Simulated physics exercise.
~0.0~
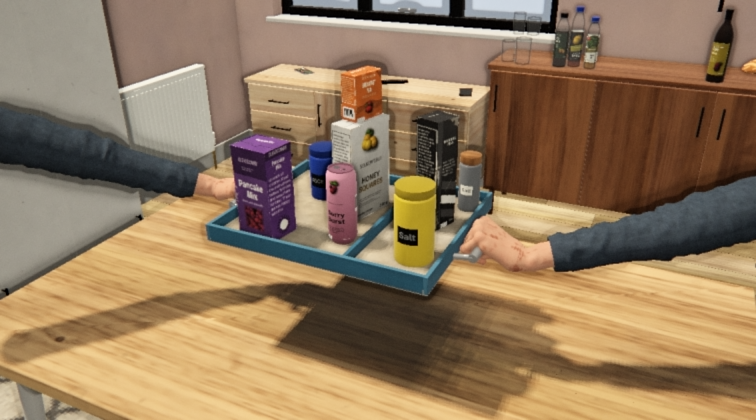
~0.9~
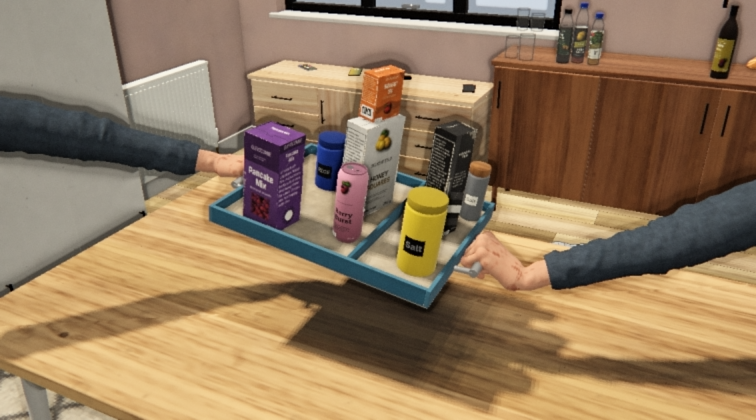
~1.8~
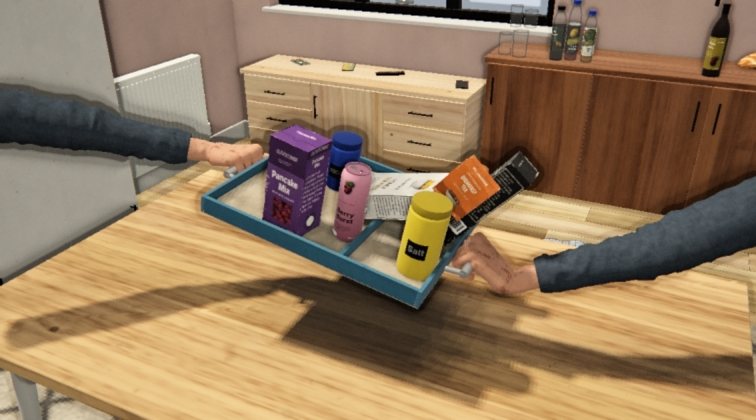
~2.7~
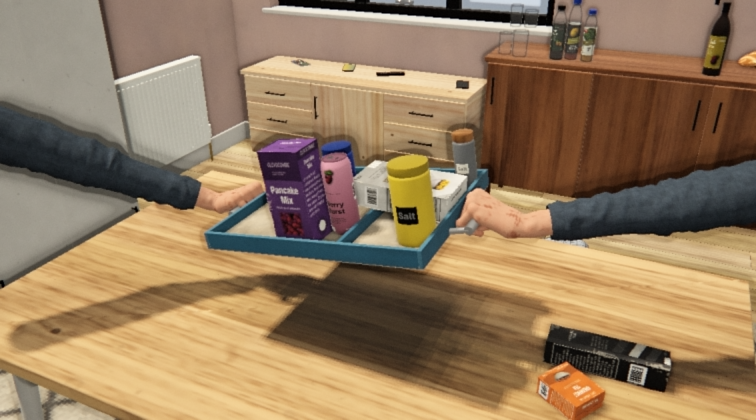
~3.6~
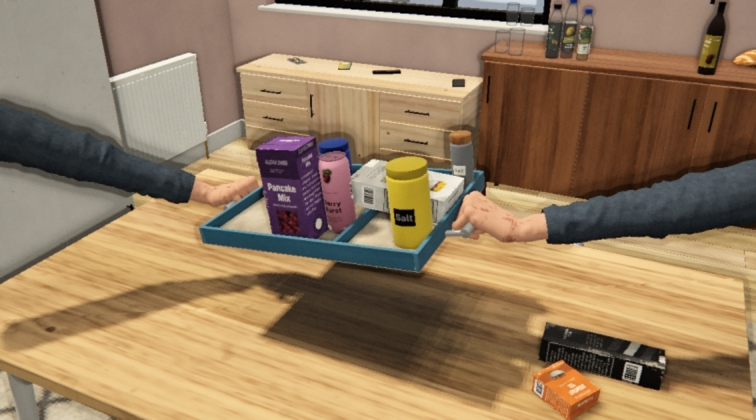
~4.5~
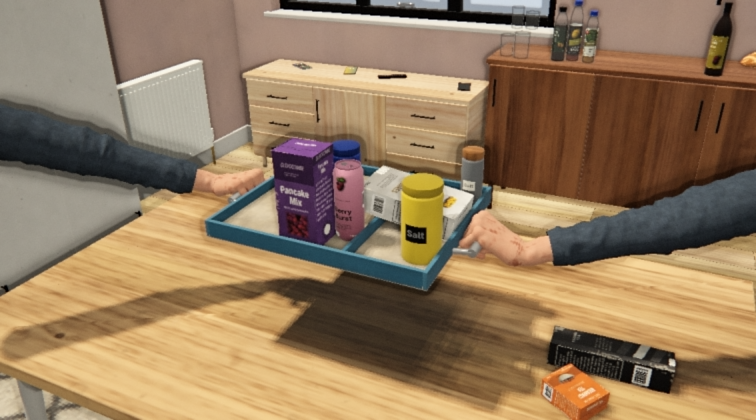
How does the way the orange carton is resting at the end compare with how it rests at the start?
At the start the orange carton stands upright on top of the white packet. At the end it lies on its side on the table.
